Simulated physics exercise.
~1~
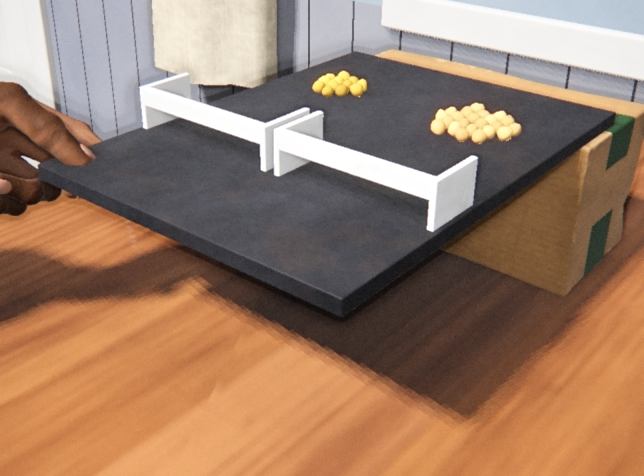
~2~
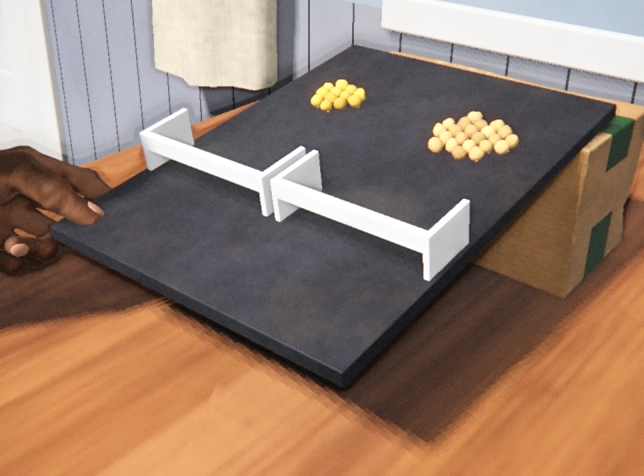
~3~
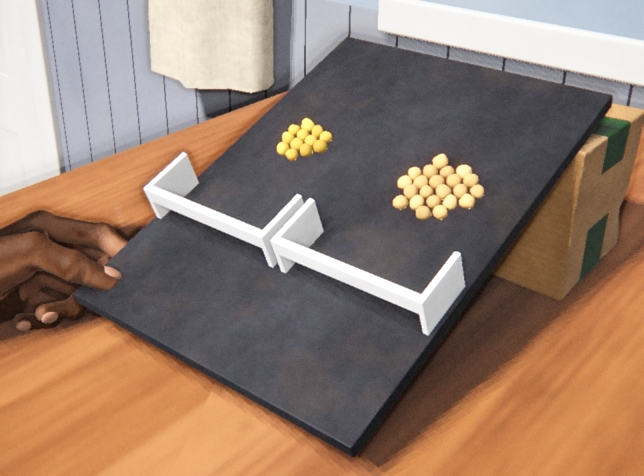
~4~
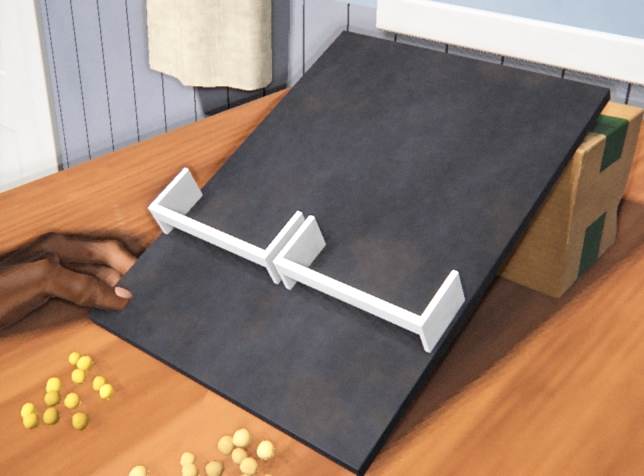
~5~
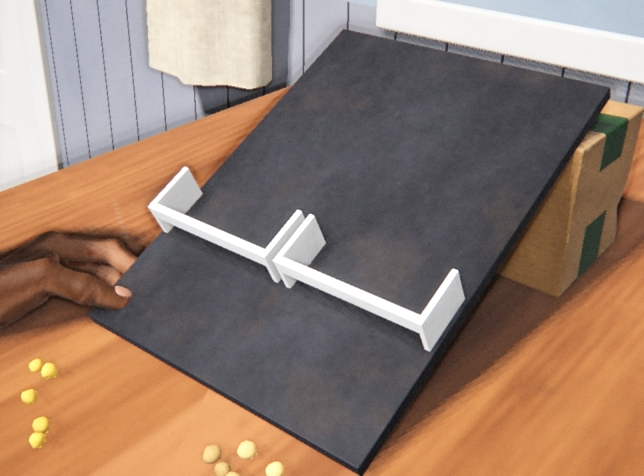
In this clip, a hand lowers one end of a dark board propped on a cardboard box, steepening its slope, and the yellow and tan balls move down past two white gates, ending on the wooden surface below while the gates stay on the board.
